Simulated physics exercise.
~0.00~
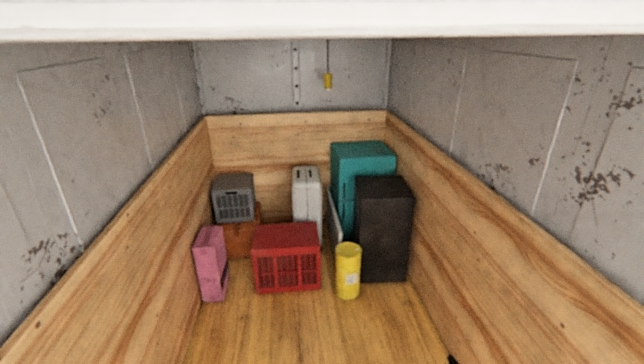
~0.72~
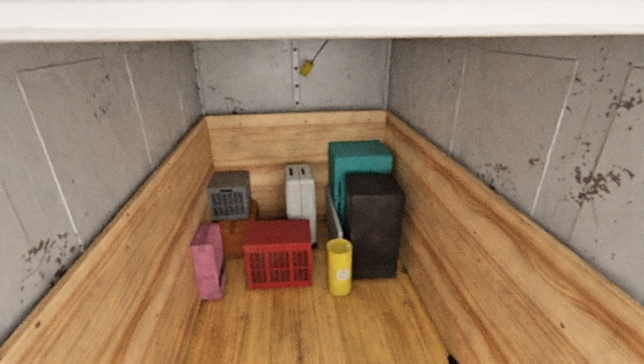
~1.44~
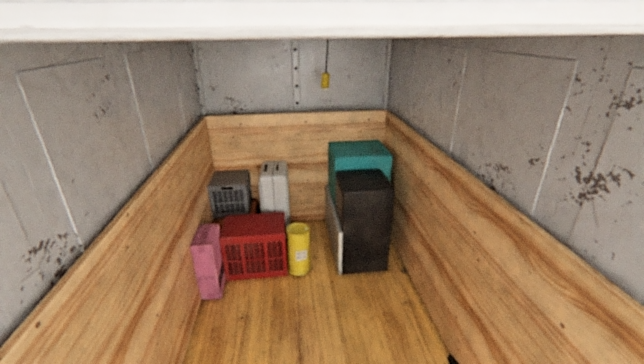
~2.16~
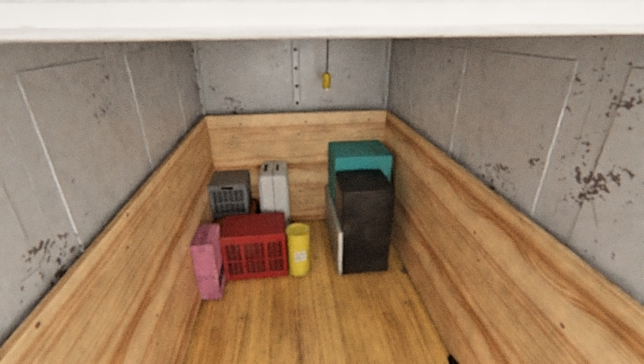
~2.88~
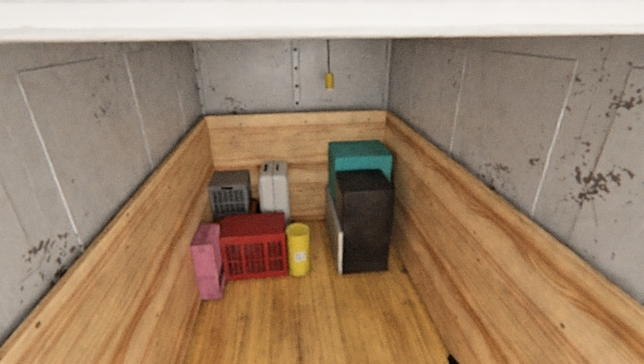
A yellow canister, a red chest, a white case and a black appliance shift inside a van's load bay, seen from behind facing the front wall, with wooden boards below scuffed grey panels. A pink box stands at the left before a grey chest stacked on an orange box, and a turquoise appliance stands behind the black one at the right. First the hanging yellow lamp swings and the items edge slightly left. Then the canister, red chest and white case slide further left, opening a gap beside the black appliance. The lamp hangs down again, and everything rests upright.
